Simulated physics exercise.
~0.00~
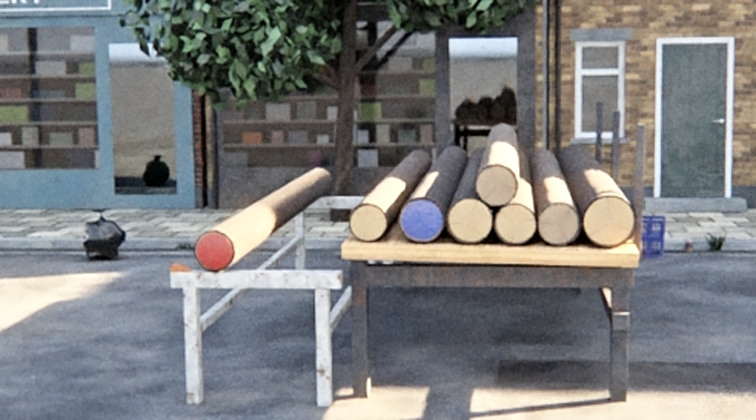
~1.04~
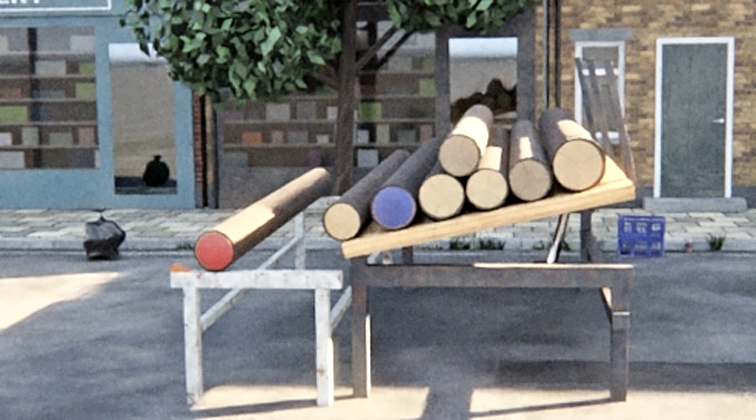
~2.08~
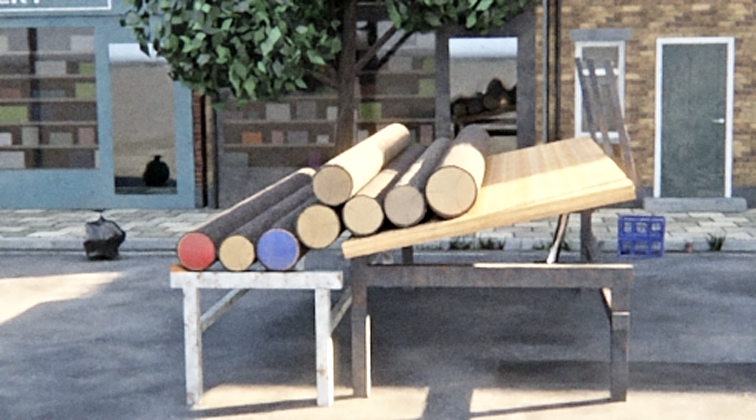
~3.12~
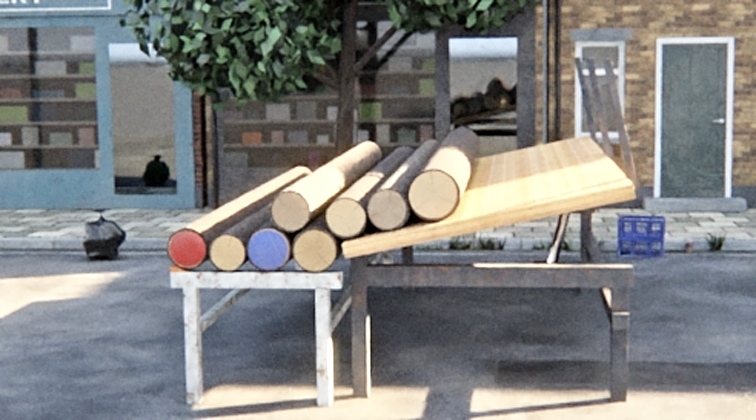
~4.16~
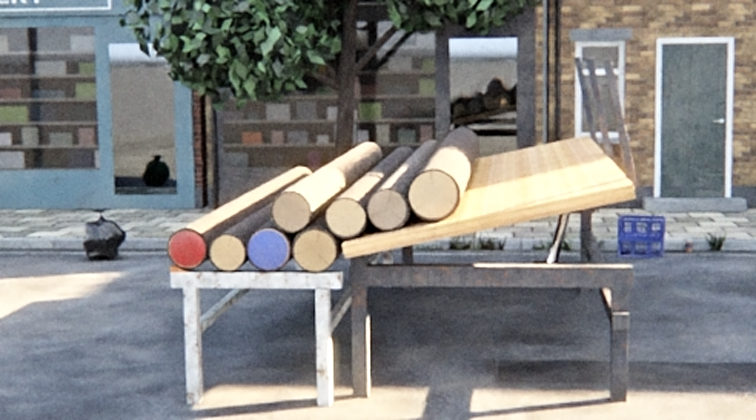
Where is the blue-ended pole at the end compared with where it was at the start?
At the start it lies on the wooden deck among the plain poles. By the end it is further left and lower, resting on the white rack with one plain pole between it and the red-ended one.
